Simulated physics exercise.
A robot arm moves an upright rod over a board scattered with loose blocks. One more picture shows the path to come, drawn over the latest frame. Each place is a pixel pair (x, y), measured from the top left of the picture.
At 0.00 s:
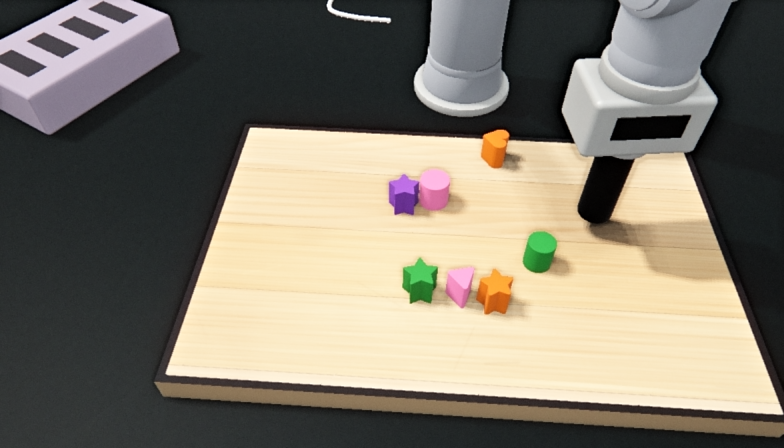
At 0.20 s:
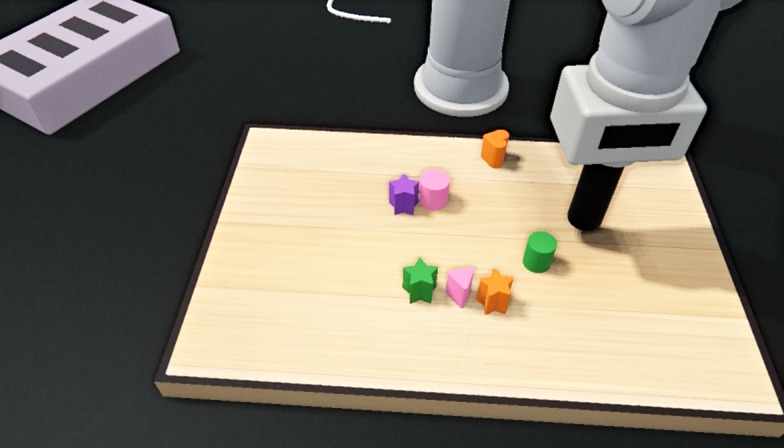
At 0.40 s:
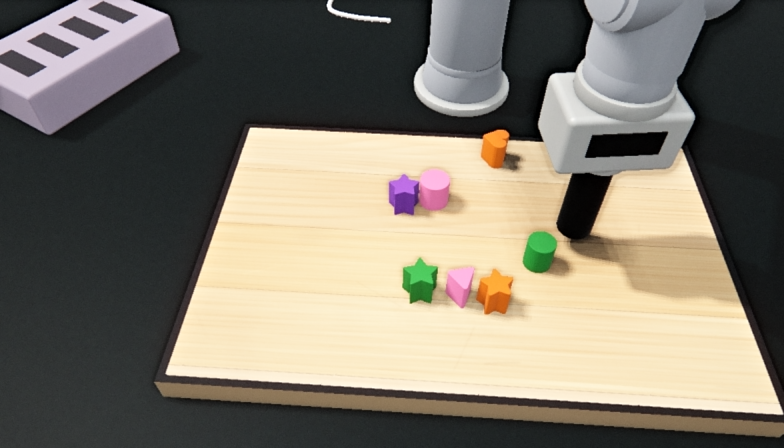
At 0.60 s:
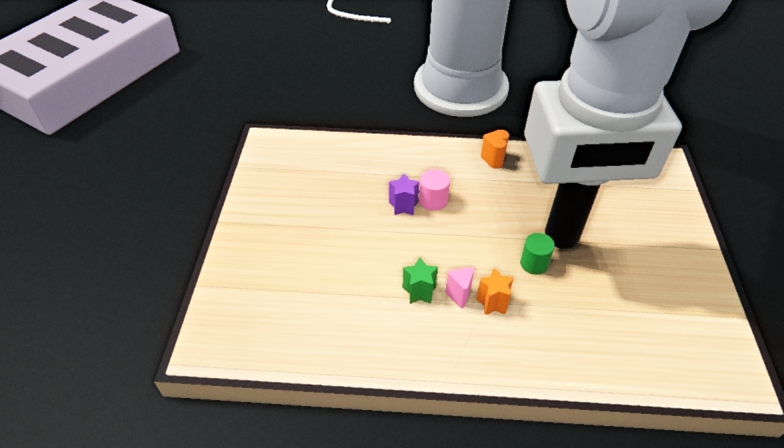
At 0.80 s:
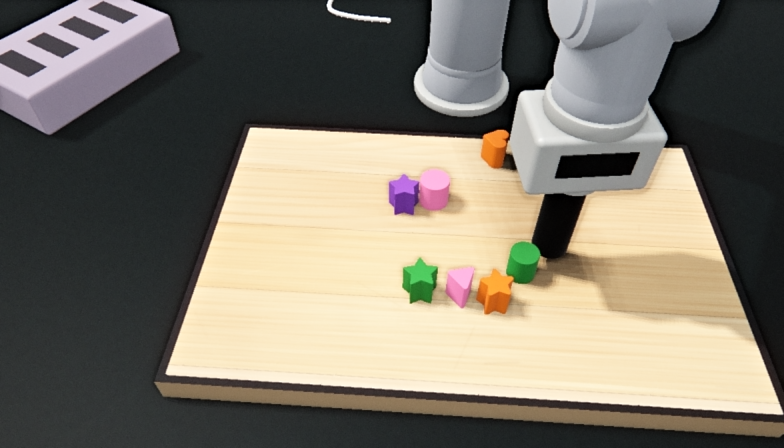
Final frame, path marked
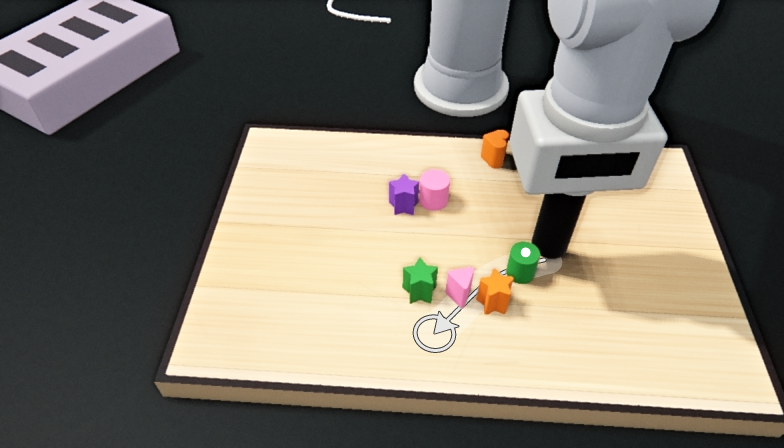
A grey-white robot arm holds a black upright rod over the right side of a pale wooden board on a dark surface, seen from above at an angle. Purple and pink blocks and an orange one sit toward the back, with green, pink and orange pieces nearer the front. The rod slides left and forward, then pushes the green round block toward the orange star, while the camera stays still.
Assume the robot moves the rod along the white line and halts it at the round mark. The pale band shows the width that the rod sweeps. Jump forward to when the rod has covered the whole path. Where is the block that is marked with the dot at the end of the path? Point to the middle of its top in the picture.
(420, 341)
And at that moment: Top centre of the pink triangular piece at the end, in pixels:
The top centre is at (404, 303).
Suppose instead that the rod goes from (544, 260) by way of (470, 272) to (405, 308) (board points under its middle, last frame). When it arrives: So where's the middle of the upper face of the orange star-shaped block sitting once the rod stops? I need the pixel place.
It comes to (486, 295).
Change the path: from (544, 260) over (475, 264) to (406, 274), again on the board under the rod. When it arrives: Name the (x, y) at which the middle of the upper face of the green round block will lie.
Its top centre is at about (460, 273).
Drawn move, from (544, 260) through (483, 286) to (434, 333); the dot is on the green round block.
What follows on the original path. One third of the way, rod at (504, 261); pink triangular piece at (459, 277); orange star-shaped block at (487, 295), turned 35° anticlockwise; green round block at (484, 272).
Two thirds of the way, rod at (469, 288); green star-shaped block at (413, 274), turned 45° clockwise; pink triangular piece at (429, 293), turned 15° clockwise; orange star-shaped block at (478, 316), turned 95° anticlockwise; green round block at (451, 304).
At the end, rod at (436, 321); green star-shaped block at (409, 276), turned 70° clockwise; pink triangular piece at (404, 303), turned 85° clockwise; orange star-shaped block at (471, 326), turned 165° anticlockwise; green round block at (420, 341).
